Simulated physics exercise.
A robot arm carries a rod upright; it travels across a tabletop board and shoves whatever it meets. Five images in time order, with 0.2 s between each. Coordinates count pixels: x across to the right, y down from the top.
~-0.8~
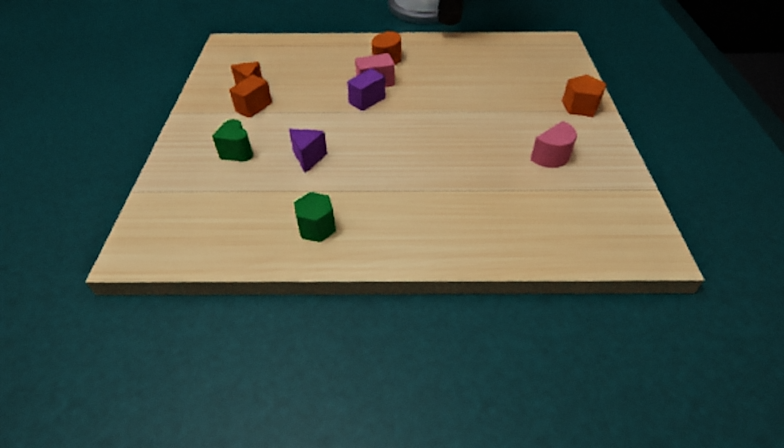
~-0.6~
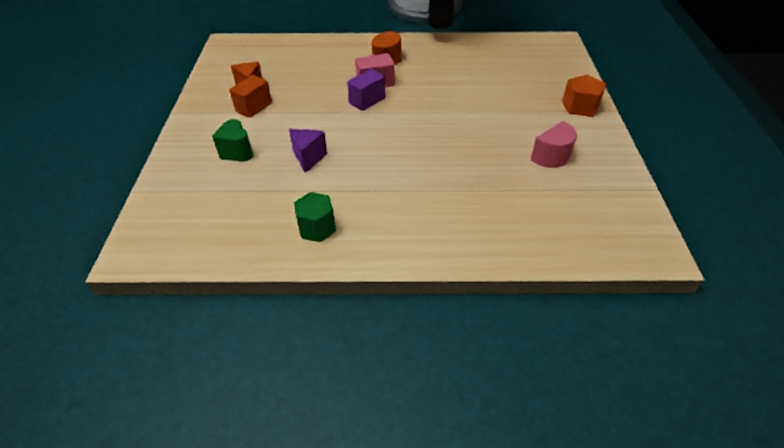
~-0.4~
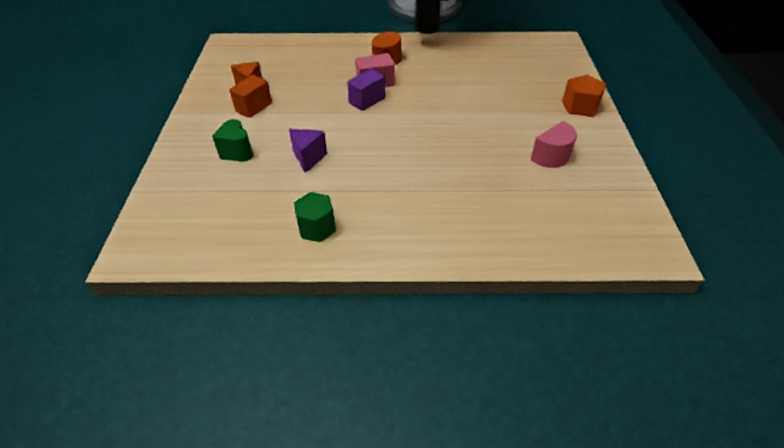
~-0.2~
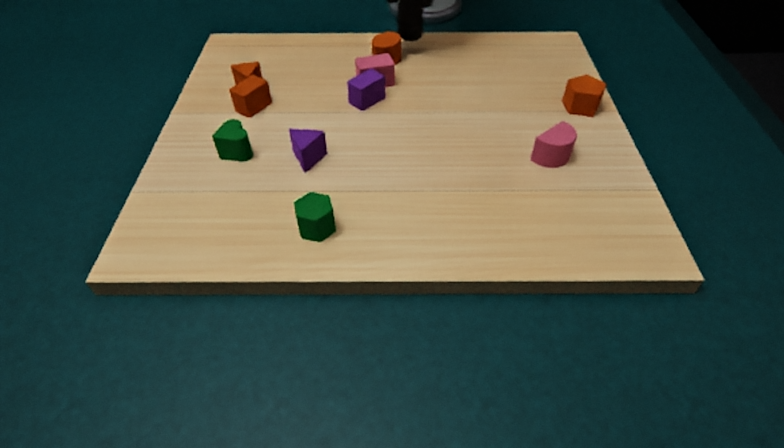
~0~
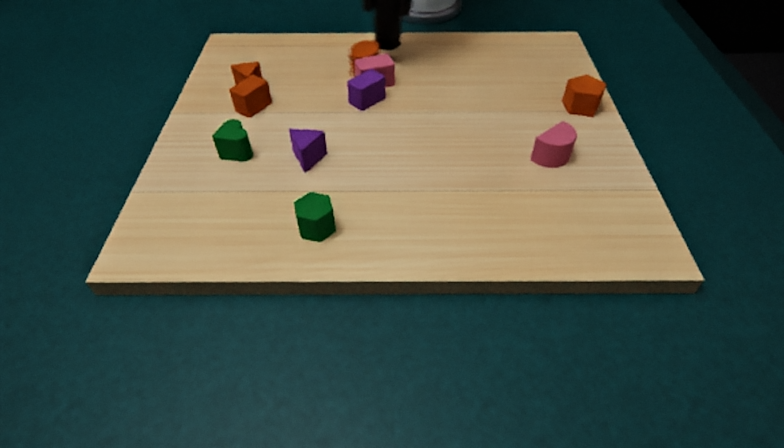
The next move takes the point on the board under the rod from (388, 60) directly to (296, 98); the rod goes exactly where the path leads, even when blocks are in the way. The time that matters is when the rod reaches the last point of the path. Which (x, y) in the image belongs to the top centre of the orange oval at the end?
Somewhere near (265, 88).
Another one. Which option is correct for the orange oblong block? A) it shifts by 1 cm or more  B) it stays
A
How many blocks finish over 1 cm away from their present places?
There will be two blocks displaced.
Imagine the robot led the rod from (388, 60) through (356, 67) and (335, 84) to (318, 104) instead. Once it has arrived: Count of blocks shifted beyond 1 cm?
The answer is one block, counting only moves over 1 cm.
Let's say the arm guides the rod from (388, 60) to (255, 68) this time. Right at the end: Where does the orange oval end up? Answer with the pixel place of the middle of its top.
Pixel (331, 56).
The first path, step by step. One third of the way, rod at (359, 56); orange oval at (331, 60).
Two thirds of the way, rod at (327, 69); orange oval at (298, 73).
At the end, rod at (294, 82); orange oblong block at (229, 90), turned 30° clockwise; orange oval at (265, 88); pink oblong block still.
